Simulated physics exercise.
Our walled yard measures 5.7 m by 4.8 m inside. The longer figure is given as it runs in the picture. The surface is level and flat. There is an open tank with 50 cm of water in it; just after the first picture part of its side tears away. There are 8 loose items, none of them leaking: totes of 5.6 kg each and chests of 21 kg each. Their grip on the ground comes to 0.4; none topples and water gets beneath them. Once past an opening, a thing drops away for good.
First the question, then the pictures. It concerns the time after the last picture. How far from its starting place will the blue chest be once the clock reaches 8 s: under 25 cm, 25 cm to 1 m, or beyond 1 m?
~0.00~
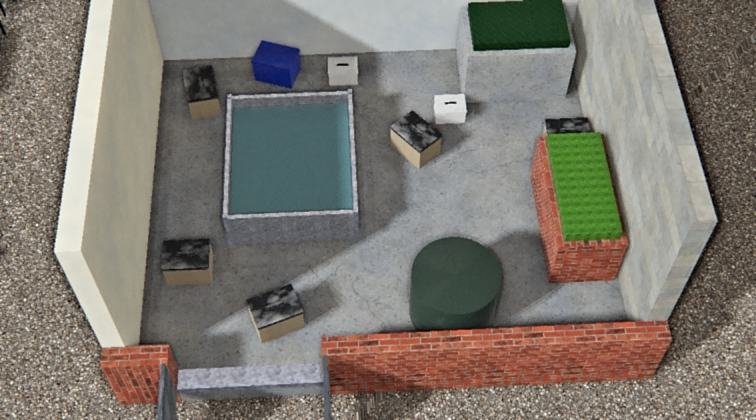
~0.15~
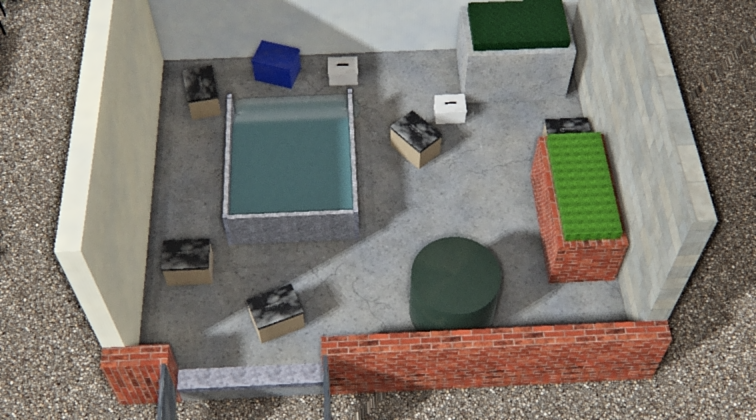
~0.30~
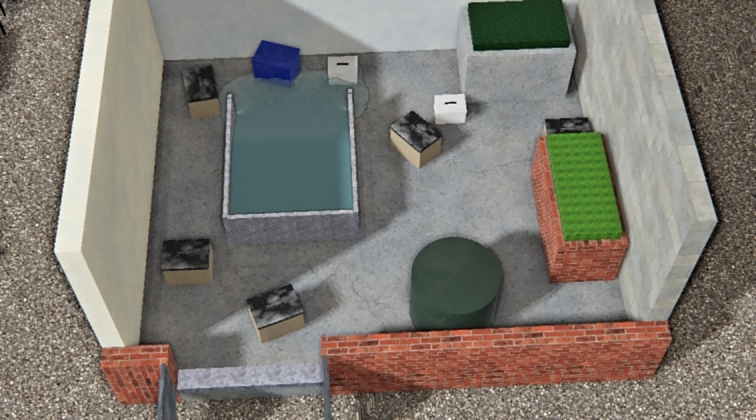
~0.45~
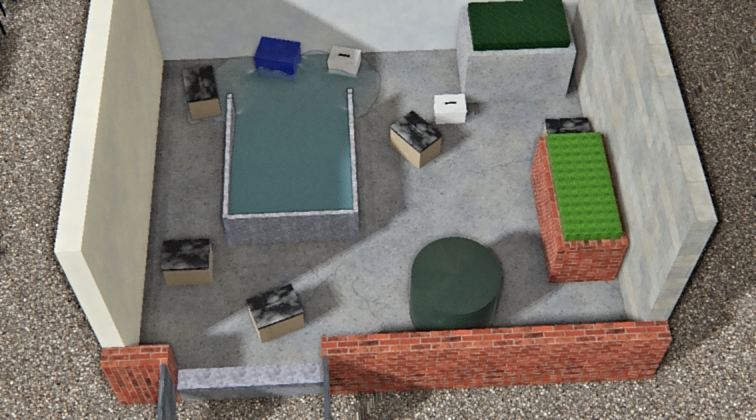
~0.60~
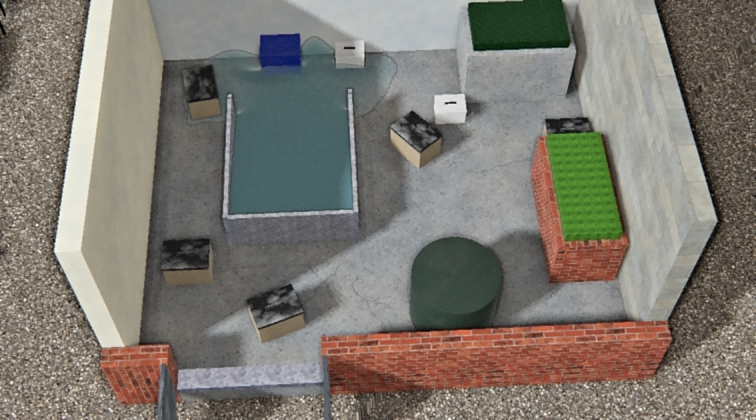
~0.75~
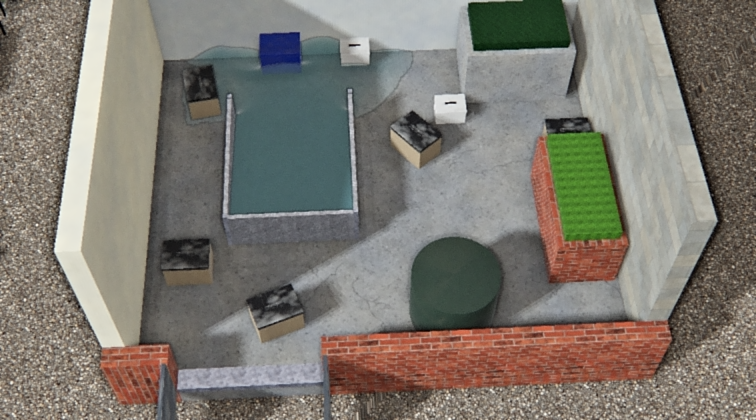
The blue chest will be beyond 1 m from its starting place.
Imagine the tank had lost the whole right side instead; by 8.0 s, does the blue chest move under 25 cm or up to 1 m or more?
Note: Blue chest displaced moderately.
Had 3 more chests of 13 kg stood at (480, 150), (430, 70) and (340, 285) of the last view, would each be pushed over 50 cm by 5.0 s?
Order as asked - farther, farther, not as far.
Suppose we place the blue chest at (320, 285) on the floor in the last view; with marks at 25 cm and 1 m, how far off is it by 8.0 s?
It holds its place.
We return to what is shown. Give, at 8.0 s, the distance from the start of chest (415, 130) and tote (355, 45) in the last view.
20 cm and 150 cm, respectively.
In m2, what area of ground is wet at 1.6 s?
Around 7.5 m2 of it.
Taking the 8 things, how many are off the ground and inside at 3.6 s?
Total: 1.
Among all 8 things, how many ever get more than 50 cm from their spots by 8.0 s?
Count: 5.
After 1.6 s the blue chest is near (262, 40), 0.2 m from its start, afloat; 0 of 8 are out; 2 afloat.
After 3.6 s the blue chest is near (177, 140), 1.9 m from its start, afloat; 0 of 8 are out; 1 afloat.
After 5.6 s the blue chest is near (161, 302), 4.0 m from its start, afloat; 0 of 8 are out; 3 afloat.
After 8.0 s the blue chest is near (183, 330), 4.2 m from its start, aground; 0 of 8 are out; 1 afloat.
